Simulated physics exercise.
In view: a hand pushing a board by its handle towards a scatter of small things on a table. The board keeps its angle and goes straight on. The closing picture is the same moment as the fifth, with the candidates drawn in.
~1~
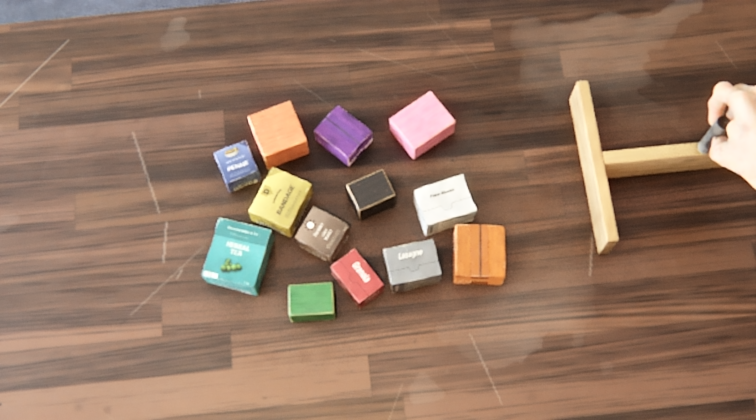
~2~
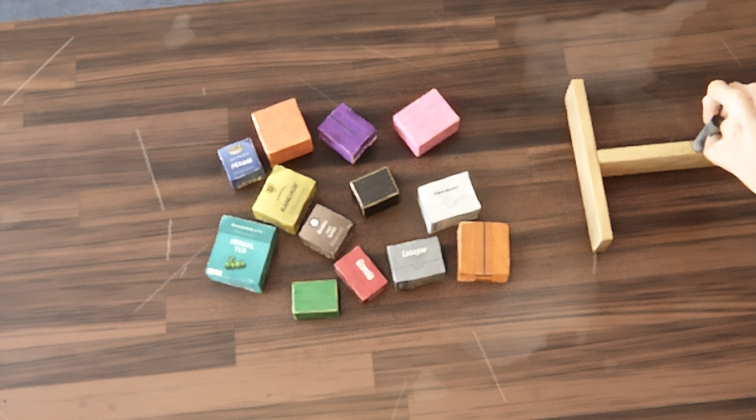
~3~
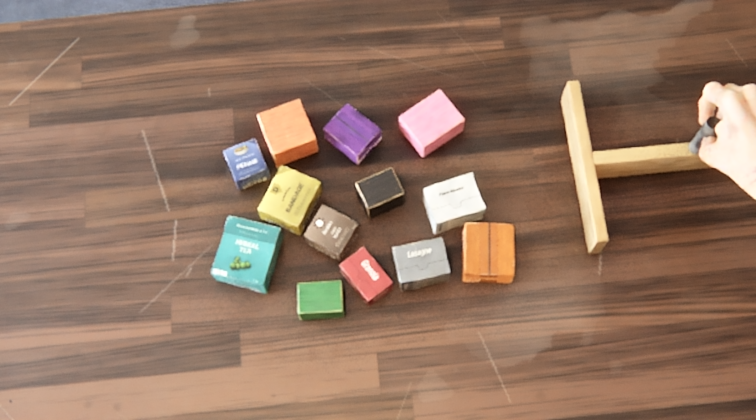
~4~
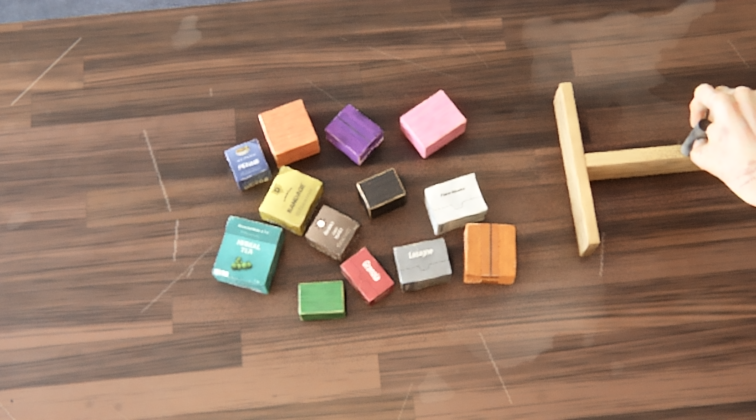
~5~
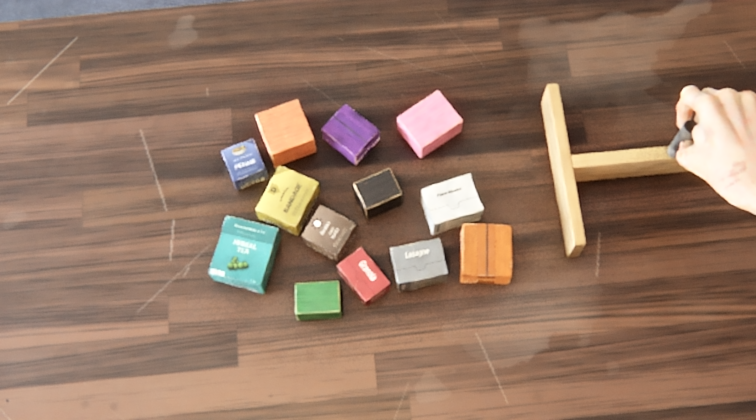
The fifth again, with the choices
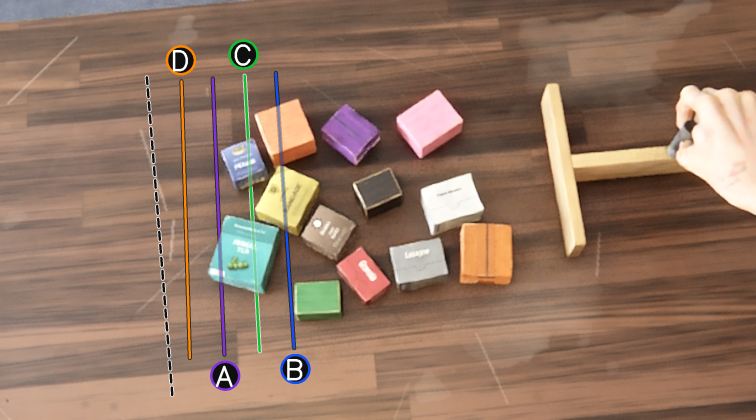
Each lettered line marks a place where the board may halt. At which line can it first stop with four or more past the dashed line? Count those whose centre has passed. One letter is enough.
Up to line C.
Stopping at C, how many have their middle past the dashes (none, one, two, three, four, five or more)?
It has five or more across.
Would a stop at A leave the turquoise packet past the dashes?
Yes.
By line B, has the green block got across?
By then, yes.
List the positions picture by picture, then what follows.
In the first frame, orange block (279, 135); yellow box (281, 202); white box (444, 205).
In the second frame, board (592, 157); red packet (361, 276).
In the third frame, board (588, 158); black block (380, 194).
In the fourth frame, board (579, 161); purple box (355, 135).
In the fifth frame, board (566, 162); blue packet (246, 165); brown packet (329, 233); orange box (486, 254).
On the copy, A at (218, 210); B at (284, 203); C at (252, 206); D at (186, 213); the dashed line at (159, 227).
On C. First, board (453, 172); turquoise packet (246, 255); blue packet (246, 165); none across.
Then, board (341, 183); green block (198, 341); blue packet (182, 160); none across.
Finally, board (252, 191); green block (110, 360); turquoise packet (112, 275); five across.
By contrast, A gets nine across, but is farther than needed; B gets only three across; D gets ten across, but is farther than needed.
